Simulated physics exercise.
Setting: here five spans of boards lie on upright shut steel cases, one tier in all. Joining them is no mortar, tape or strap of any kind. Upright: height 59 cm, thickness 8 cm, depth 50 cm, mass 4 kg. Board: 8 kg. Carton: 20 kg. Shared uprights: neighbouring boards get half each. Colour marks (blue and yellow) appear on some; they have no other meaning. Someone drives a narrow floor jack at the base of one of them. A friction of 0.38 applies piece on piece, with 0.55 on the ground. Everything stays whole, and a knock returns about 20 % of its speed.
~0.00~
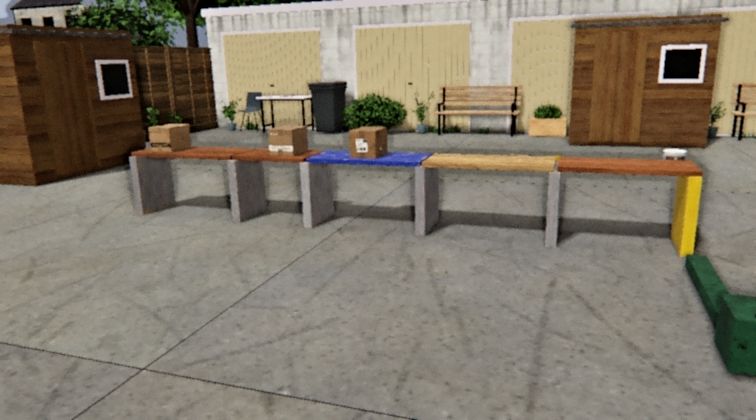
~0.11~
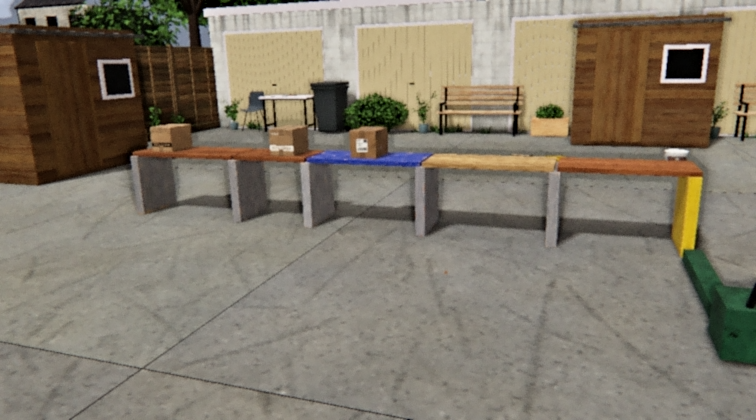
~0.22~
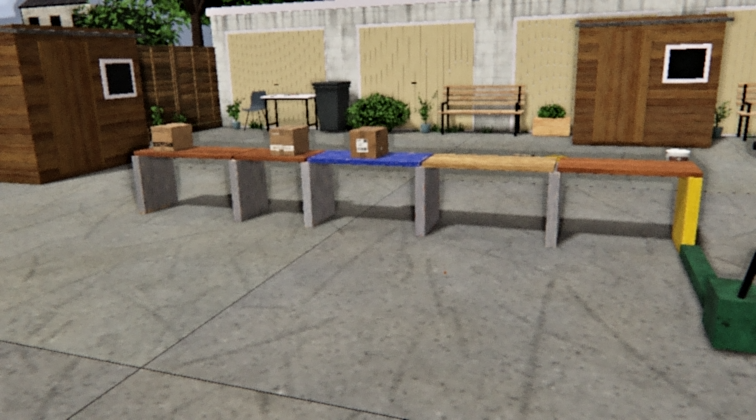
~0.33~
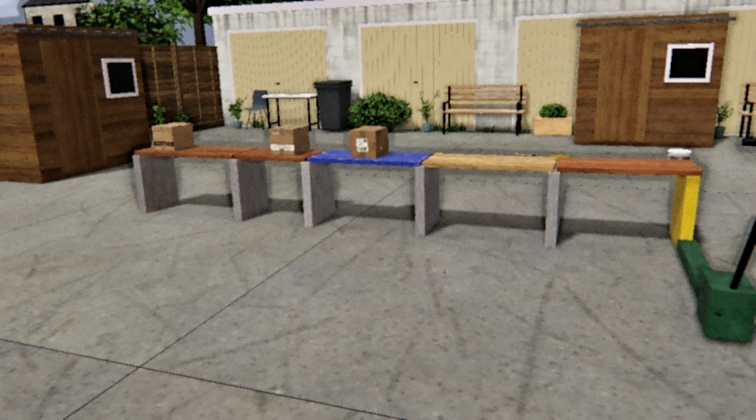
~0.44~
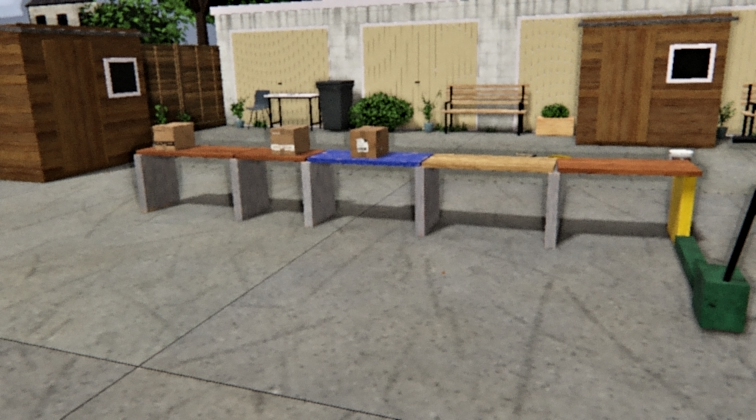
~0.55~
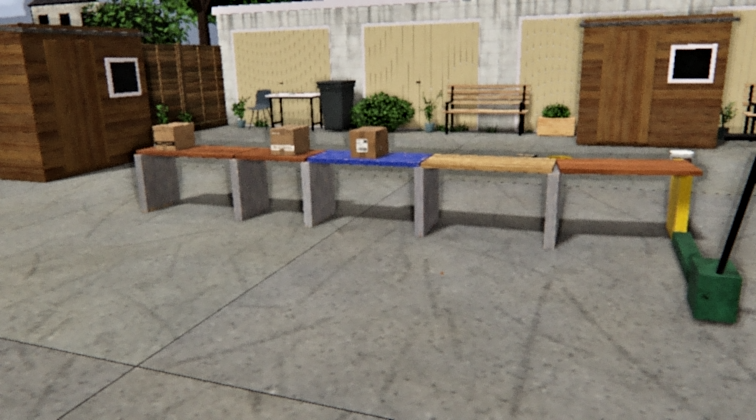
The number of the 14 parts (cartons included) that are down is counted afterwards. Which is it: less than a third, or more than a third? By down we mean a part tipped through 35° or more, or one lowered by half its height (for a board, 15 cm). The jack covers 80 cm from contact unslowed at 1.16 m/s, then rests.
It is less than a third.
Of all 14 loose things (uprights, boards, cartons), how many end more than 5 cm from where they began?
That would be 2.
By 0.74 s, none of the 14 pieces down, 2 disturbed; yellow upright moved 56 cm.
By 1.04 s, 1 of the 14 pieces down; yellow upright moved 89 cm.
By 1.92 s, 2 of the 14 pieces down; yellow upright tilted 37°.
When it is over (2.5 s), 2 of the 14 pieces down; yellow upright on its side; blue board unmoved. That is 14 per cent. In pixels of the last frame, middles, yellow upright near (714, 217), blue board near (370, 158).
